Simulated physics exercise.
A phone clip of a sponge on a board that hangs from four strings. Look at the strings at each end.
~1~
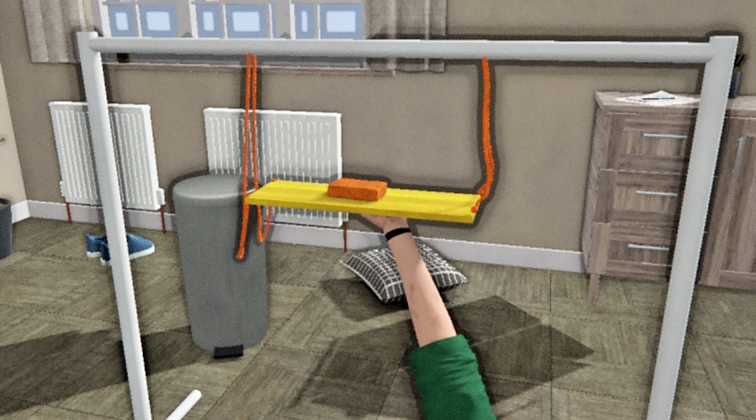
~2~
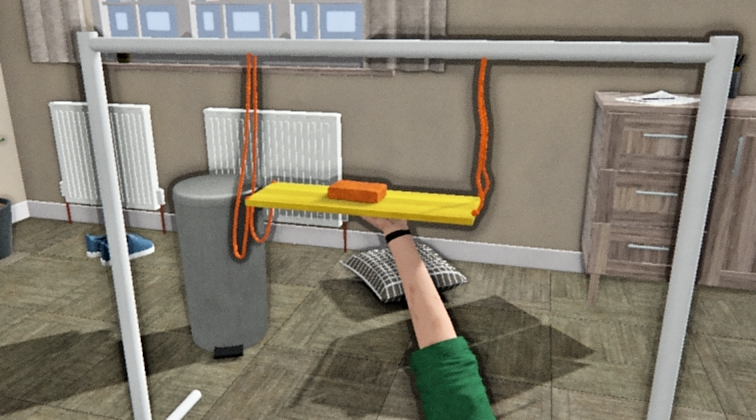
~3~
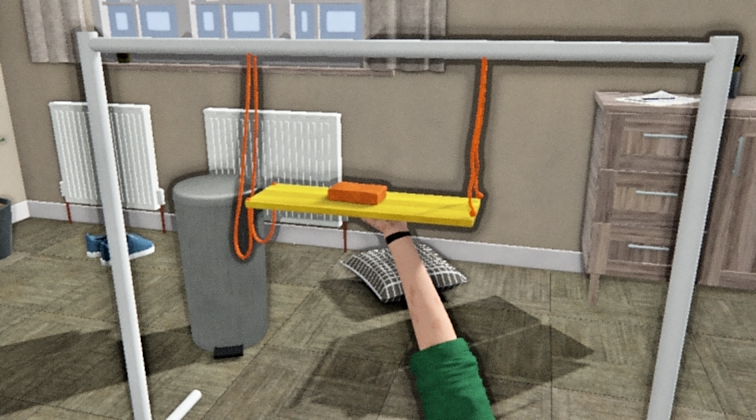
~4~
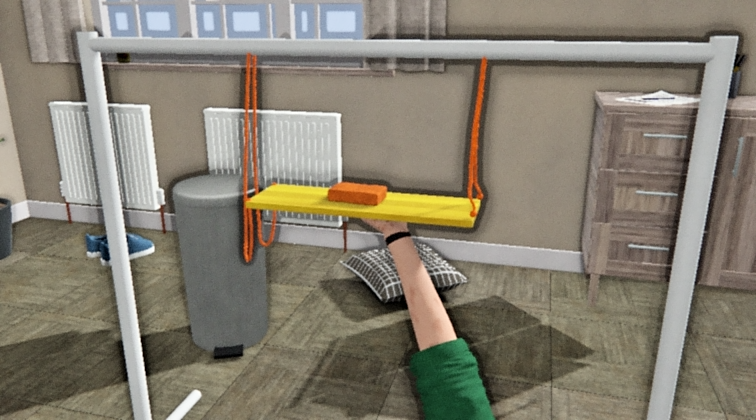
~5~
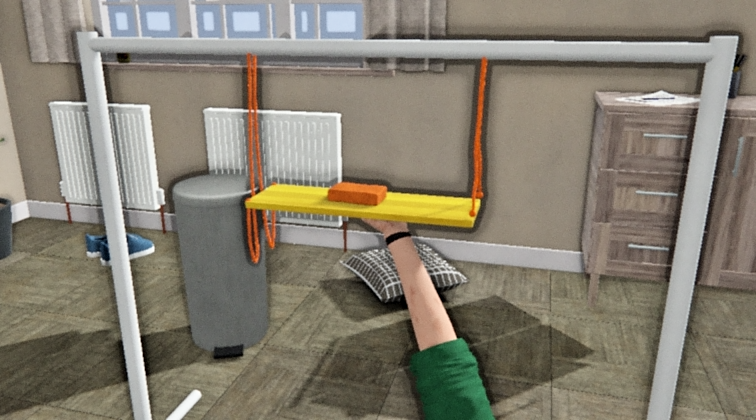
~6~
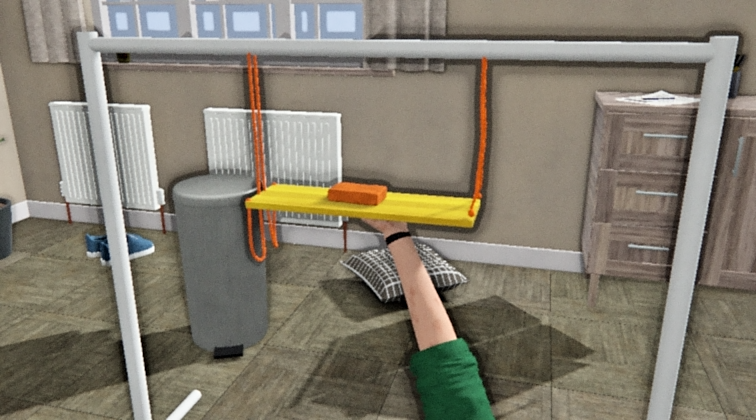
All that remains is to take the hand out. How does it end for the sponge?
The sponge drops leftwards.
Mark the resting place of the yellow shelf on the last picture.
At about (386, 270).
Then, 0.60 s past the final frame, board tipped 40° down to the left; sponge falling near (206, 301).
Then, 1.24 s past the final frame, board tipped 31° down to the left; sponge on the floor.
When it is over, board tipped 38° down to the left; sponge on the floor. The sponge slides off to the left.
